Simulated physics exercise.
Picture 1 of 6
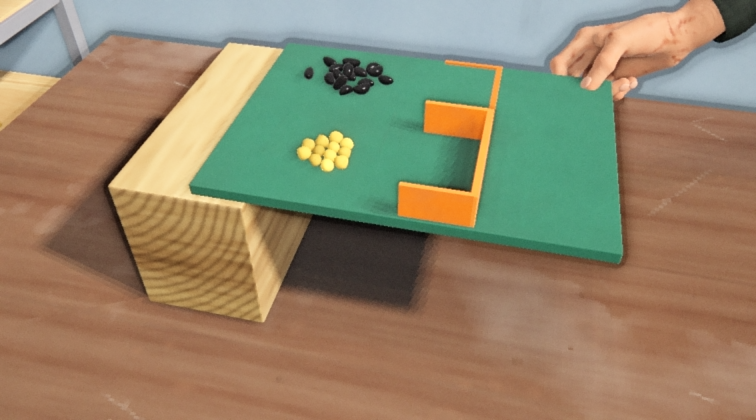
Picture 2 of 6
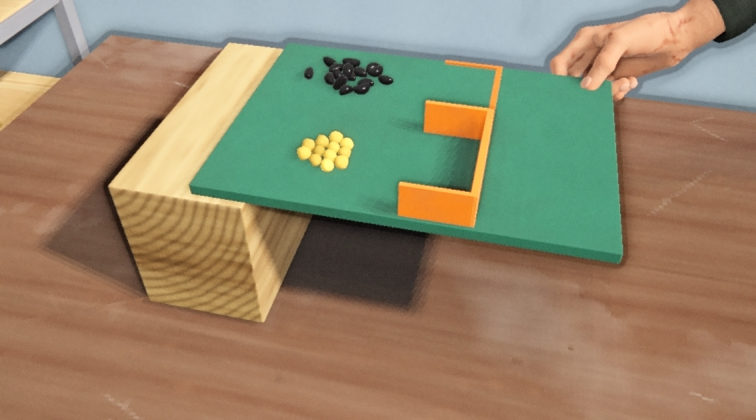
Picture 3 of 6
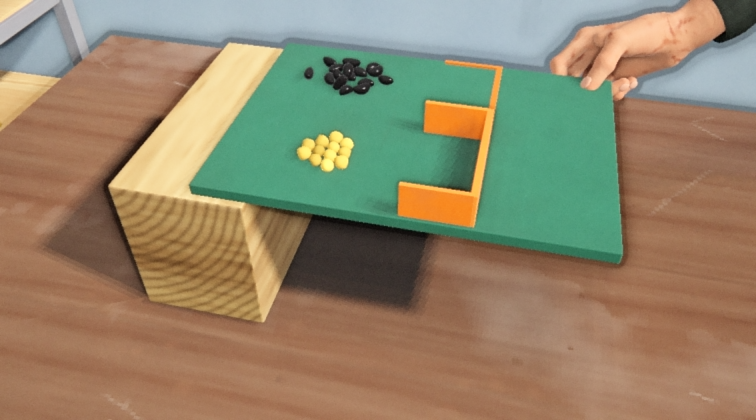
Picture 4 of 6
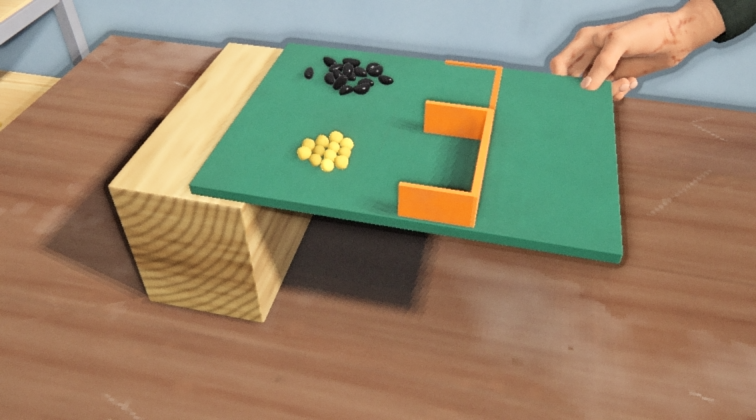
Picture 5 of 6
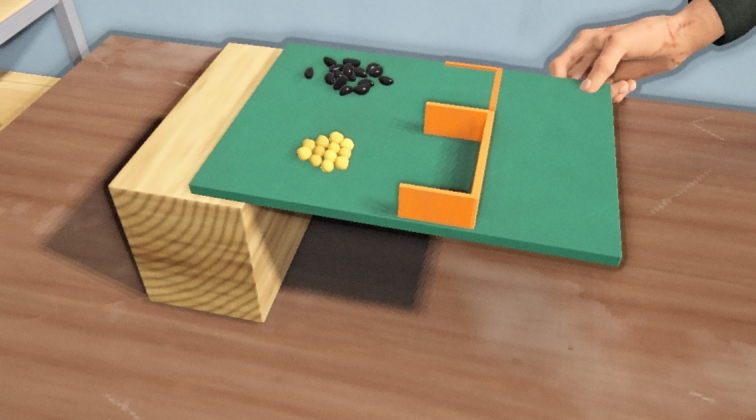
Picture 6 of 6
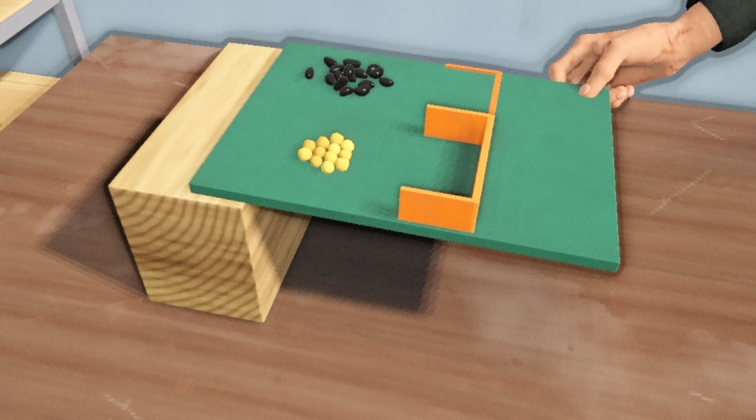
To begin with, a hand holds the free end of a green board resting on a wooden block, with small yellow balls and black beans heaped before orange barriers. The board stays almost still, then its held end dips very slightly, while both heaps stay where they are.
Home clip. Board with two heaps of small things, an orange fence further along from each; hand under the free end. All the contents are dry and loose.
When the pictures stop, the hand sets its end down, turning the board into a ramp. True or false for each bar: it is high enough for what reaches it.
Near batch: True, it is held. Far batch: False, it gets over.
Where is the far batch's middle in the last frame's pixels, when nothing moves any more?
Its centre settles around (645, 269).
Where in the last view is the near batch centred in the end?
At roughly pixel (439, 244).
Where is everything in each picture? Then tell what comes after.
The first picture shows held end of the board at (608, 249), level; block at (245, 172), tall, over half the board's length; near batch at (333, 148), a few puffed corn balls; far batch at (349, 76), a few black beans; near bar at (481, 164), taller than the pieces; far bar at (494, 98), much lower than a piece.
The second picture shows held end of the board at (608, 249), level; far batch at (349, 76).
The third picture shows held end of the board at (608, 249), level; near batch at (333, 148).
The fourth picture shows held end of the board at (608, 249), level; far batch at (349, 76).
The fifth picture shows held end of the board at (607, 251), level; near batch at (333, 148).
The sixth picture shows held end of the board at (605, 257), down by 2°; block at (245, 172); near batch at (334, 149), not moving; far batch at (350, 77), not moving; near bar at (481, 170); far bar at (494, 103).
Then, 0.61 s past the last view, board sloping at 13°; near batch on its way down; far batch where it was.
Then, 1.27 s past the last view, board sloping at 25°; near batch has reached its bar; far batch on its way down.
Then, 2.05 s past the last view, board resting at 31°; near batch has reached its bar; far batch most past its bar.
Finally, board resting at 31°; near batch gathered behind its bar; far batch most past its bar.
